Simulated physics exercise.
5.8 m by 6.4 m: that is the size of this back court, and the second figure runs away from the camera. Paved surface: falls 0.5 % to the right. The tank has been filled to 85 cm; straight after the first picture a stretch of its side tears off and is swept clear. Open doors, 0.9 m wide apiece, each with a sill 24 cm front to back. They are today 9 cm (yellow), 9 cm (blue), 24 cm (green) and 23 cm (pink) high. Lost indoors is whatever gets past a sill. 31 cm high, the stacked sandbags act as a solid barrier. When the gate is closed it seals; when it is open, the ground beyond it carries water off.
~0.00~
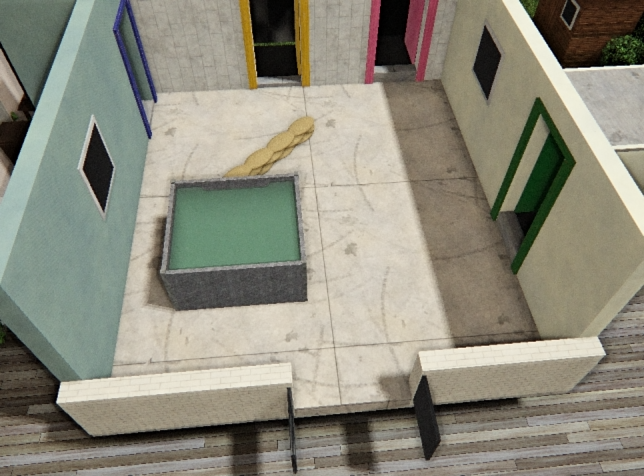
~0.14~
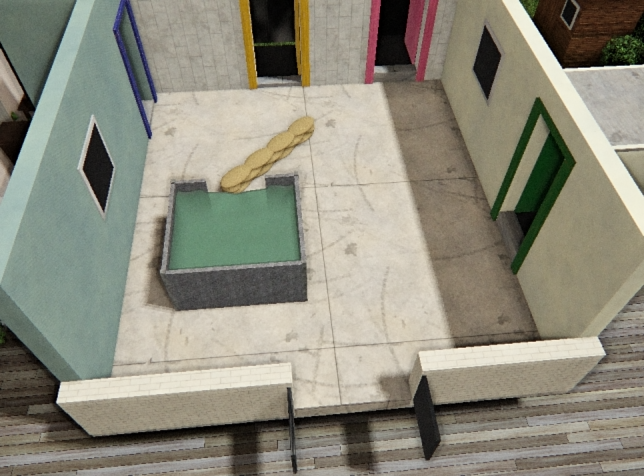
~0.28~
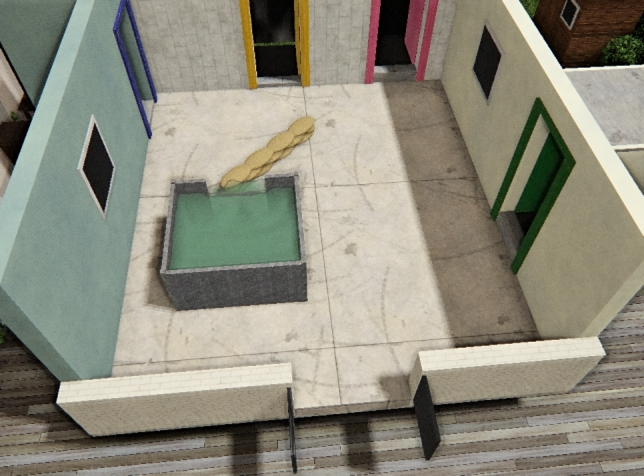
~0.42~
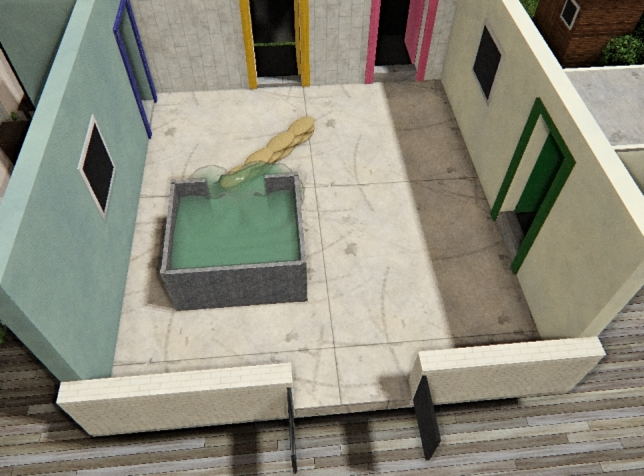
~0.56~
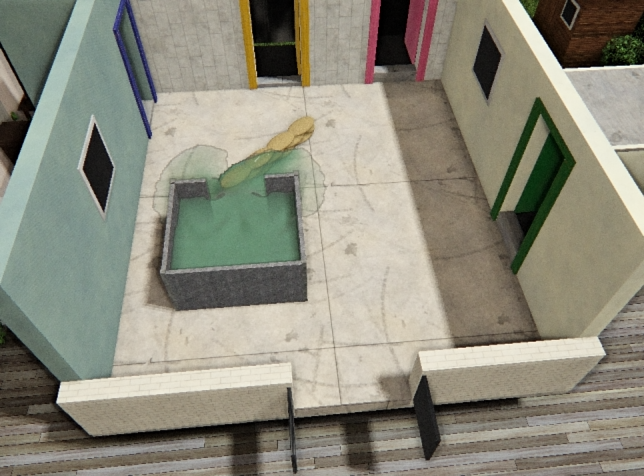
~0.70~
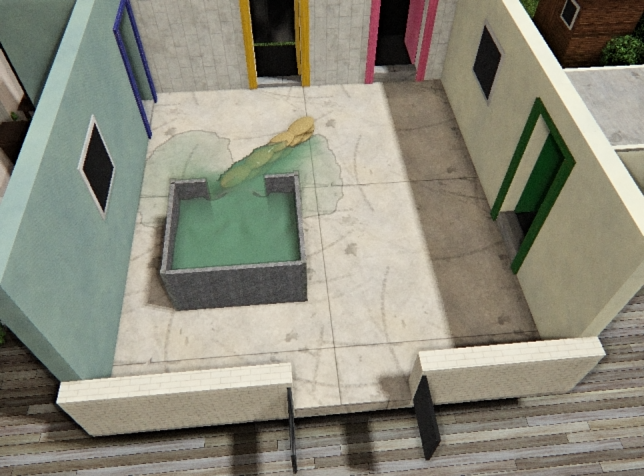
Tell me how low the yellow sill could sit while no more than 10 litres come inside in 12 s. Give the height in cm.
At least 9 cm or so.
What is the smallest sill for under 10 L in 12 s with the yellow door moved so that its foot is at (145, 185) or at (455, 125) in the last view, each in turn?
Roughly 19 cm, then roughly 21 cm.
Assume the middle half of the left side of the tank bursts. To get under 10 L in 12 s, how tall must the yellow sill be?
I'd say close to 9.5 cm.
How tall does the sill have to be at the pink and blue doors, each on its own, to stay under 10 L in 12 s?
About 18 cm at pink and about 14.0 cm at blue.
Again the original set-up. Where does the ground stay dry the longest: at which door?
The green one comes last.
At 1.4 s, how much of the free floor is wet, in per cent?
Some 35 per cent is wet.
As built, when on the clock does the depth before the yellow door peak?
Roughly 2.8 s.
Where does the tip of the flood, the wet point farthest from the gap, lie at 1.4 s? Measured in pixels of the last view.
Around pixel (418, 94).
After 1.4 s water covers 35 % of the floor, deepest (53 cm) near (238, 197); it has not reached the yellow door.
After 3.0 s water covers 55 % of the floor, deepest (32 cm) near (238, 197); 11 cm at the yellow door, 2 litres in over its 9 cm sill.
After 12.0 s water covers 95 % of the floor, deepest (12 cm) near (110, 392); 6 cm at the yellow door, 10 litres in over its 9 cm sill.
At the yellow door as built, the water arrived by 1.8 s and peaked near 11 cm at 2.8 s.
Run again over the same 12 s with other heights there, 26 litres in over 7 cm, 5 litres over 10 cm. The limit of 10 litres is kept from about 9 cm up.
